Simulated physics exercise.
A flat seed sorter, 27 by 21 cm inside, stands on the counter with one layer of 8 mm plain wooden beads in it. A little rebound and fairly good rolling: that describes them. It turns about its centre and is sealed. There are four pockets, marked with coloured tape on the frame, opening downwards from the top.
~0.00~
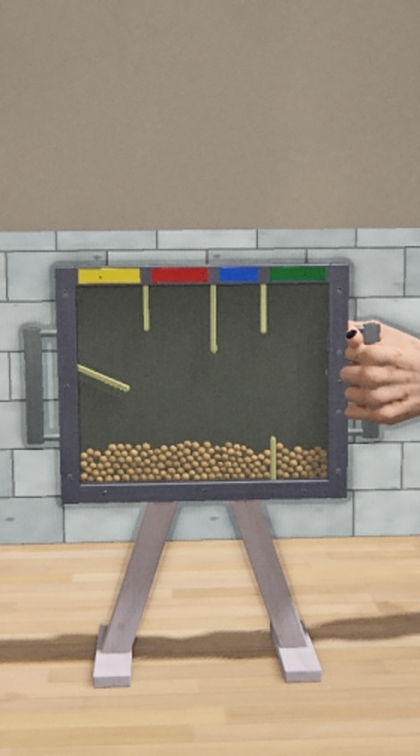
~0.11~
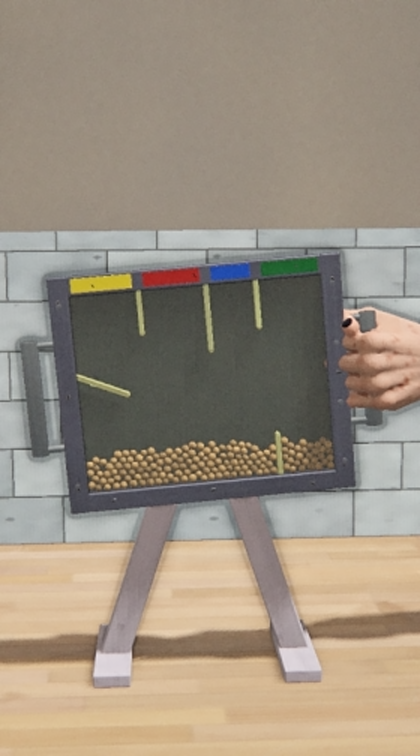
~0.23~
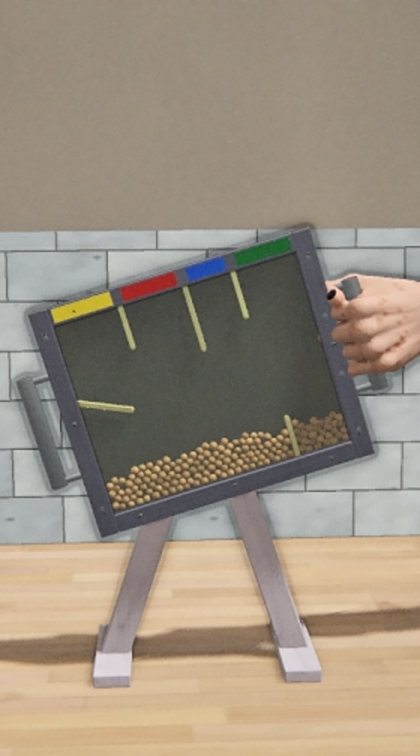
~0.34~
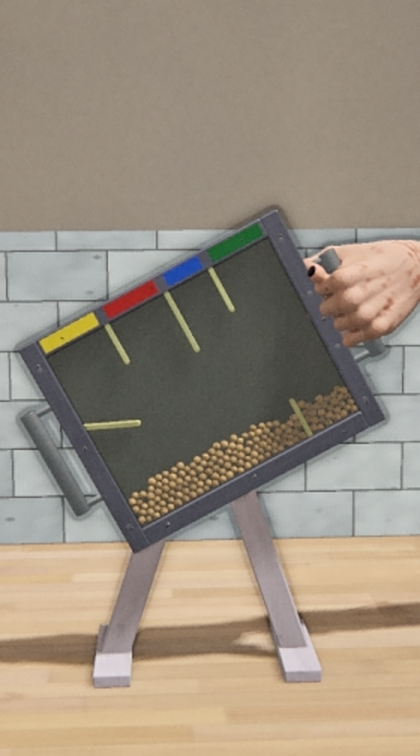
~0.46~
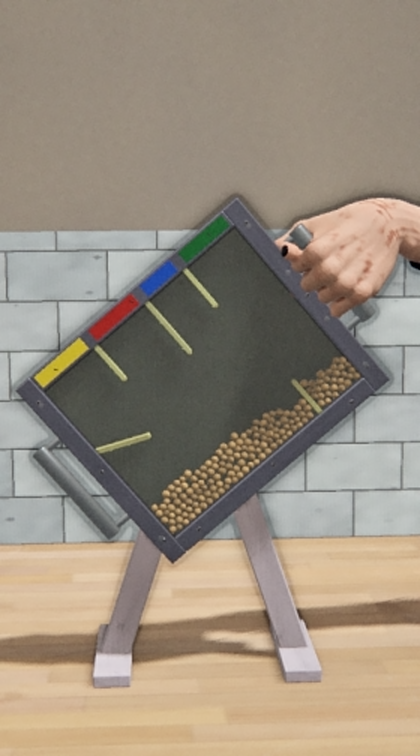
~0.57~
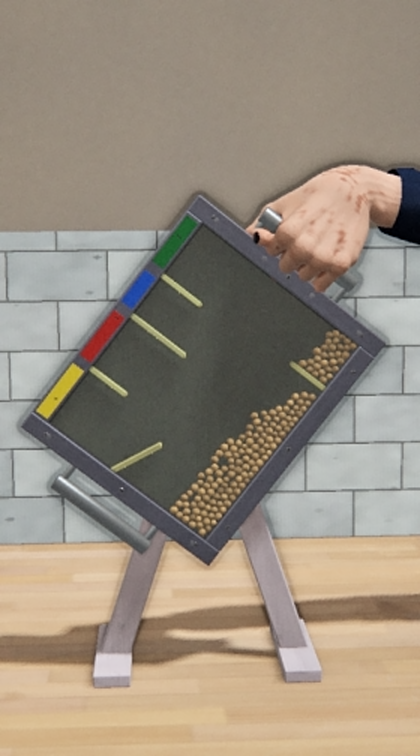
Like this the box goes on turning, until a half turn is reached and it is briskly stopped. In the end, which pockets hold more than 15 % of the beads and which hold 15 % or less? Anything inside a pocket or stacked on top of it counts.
As I see it, yellow: I expect it to beat the mark; green: I expect it to fall behind the mark; red: I expect it to beat the mark; blue: I expect it to fall behind the mark.
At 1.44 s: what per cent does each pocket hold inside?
Yellow pocket: 15; green pocket: 0; red pocket: 5; blue pocket: 5.
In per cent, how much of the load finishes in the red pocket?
Around 35 percent.
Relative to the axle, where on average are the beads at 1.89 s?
About 8 cm right and 3 cm below.
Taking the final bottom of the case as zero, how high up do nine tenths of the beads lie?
That height is around 12 cm.
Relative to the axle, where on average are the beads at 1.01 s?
Offset from axle: Approx. 7 cm right, 5 cm below.
After 1.01 s it has turned 97°, the beads' middle is 7 cm right of and 5 cm below the axle; inside pockets, nothing yet.
After 1.44 s it has turned 141°, the beads' middle is 8 cm right of and 5 cm below the axle; inside pockets, yellow 15 %, red 5 %, blue 5 %.
Settled by 3.3 s, yellow 35 %, green 0 %, red 35 %, blue 10 %, caught on other walls 20 %.
